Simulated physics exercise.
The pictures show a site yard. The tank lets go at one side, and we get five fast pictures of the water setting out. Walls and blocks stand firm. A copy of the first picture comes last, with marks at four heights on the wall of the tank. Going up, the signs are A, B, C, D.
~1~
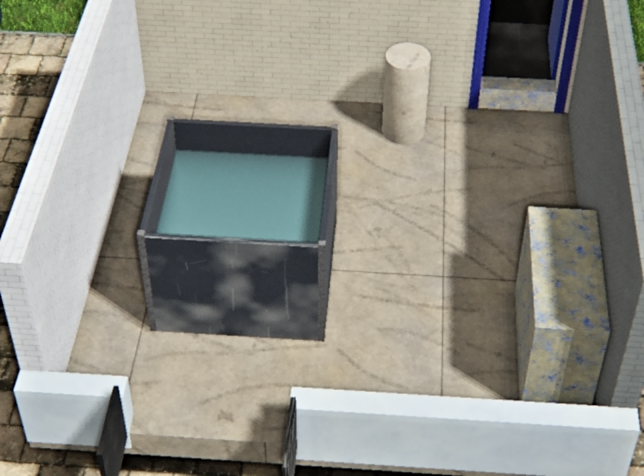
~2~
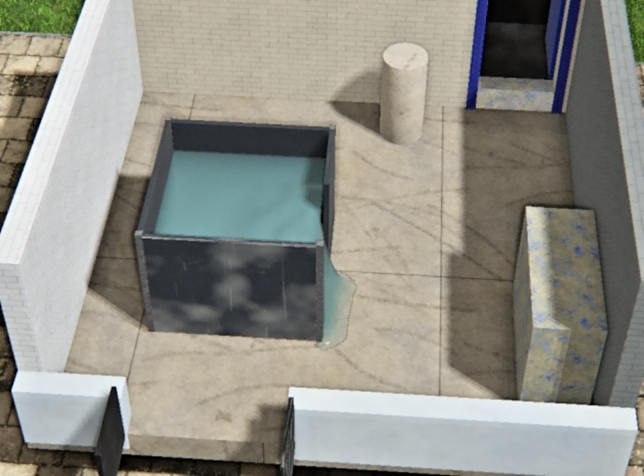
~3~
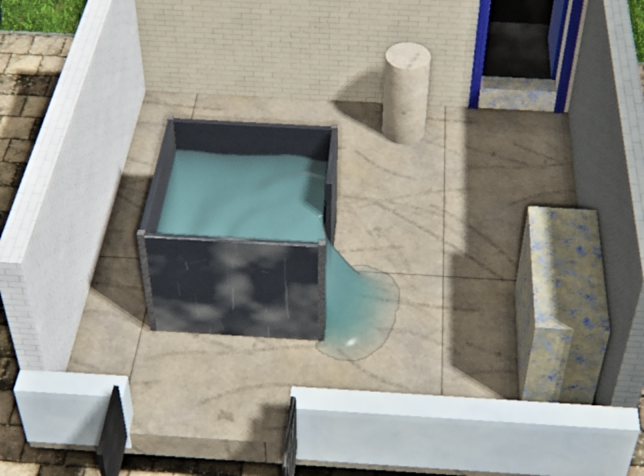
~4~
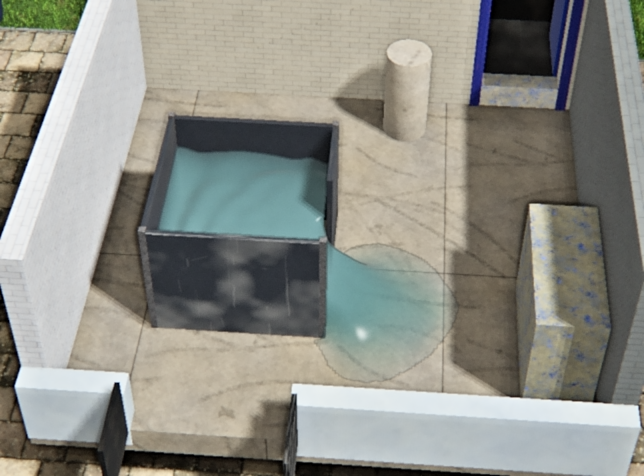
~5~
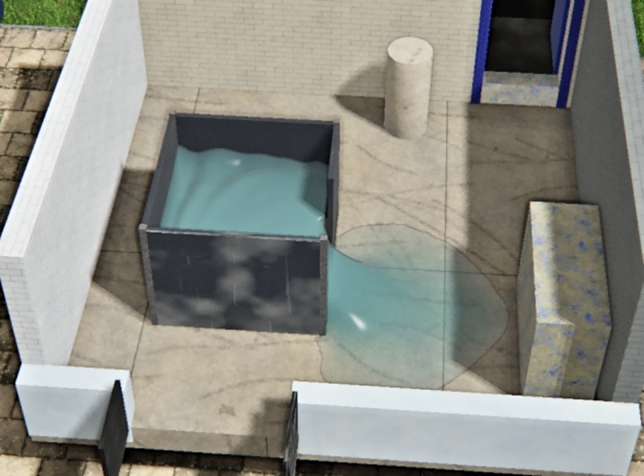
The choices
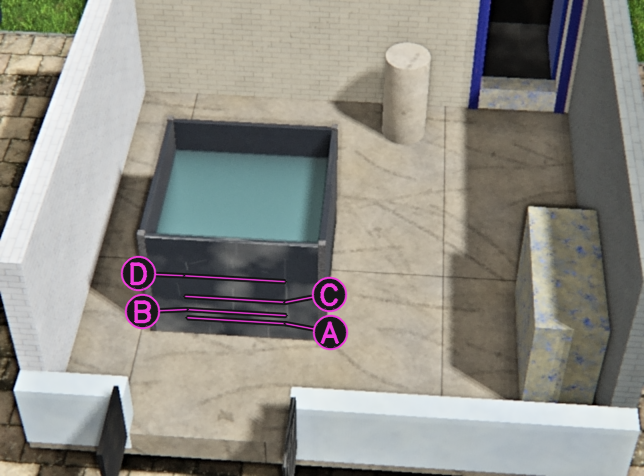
A dark, square, open-topped tank of blue-green water stands left of centre in a pale-walled yard seen from above, almost without camera movement. A pale stone cylinder stands behind it near a blue-framed doorway, a mottled block sits at right, and a gap opens in the low white front wall. Water pours from the tank's right side, spreading rightward across the paving in a widening, rounded sheet while the surface inside ripples.
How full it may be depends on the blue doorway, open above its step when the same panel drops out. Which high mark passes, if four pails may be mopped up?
Level D just does it.
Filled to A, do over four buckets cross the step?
No.
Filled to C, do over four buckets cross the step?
No, not at all.
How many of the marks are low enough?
All of them.
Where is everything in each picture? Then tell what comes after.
In the first frame, water in the tank at rest, its middle at (244, 206); foot of the blue doorway at (516, 110); open gate at (209, 378).
In the second frame, 1 % of the ground under water, visible out to (341, 276).
In the third frame, 4 % of the ground under water, visible out to (389, 286).
In the fourth frame, 8 % of the ground under water, visible out to (448, 300).
In the fifth frame, 15 % of the ground under water, visible out to (496, 327).
In magenta, A at (236, 320); B at (236, 312); C at (235, 299); D at (233, 278); from the bottom up A, B, C, D.
If A is chosen, nothing gets over.
If B is chosen, nothing gets over.
If C is chosen, nothing gets over.
If D is chosen, a splash gets over, under a bucket.
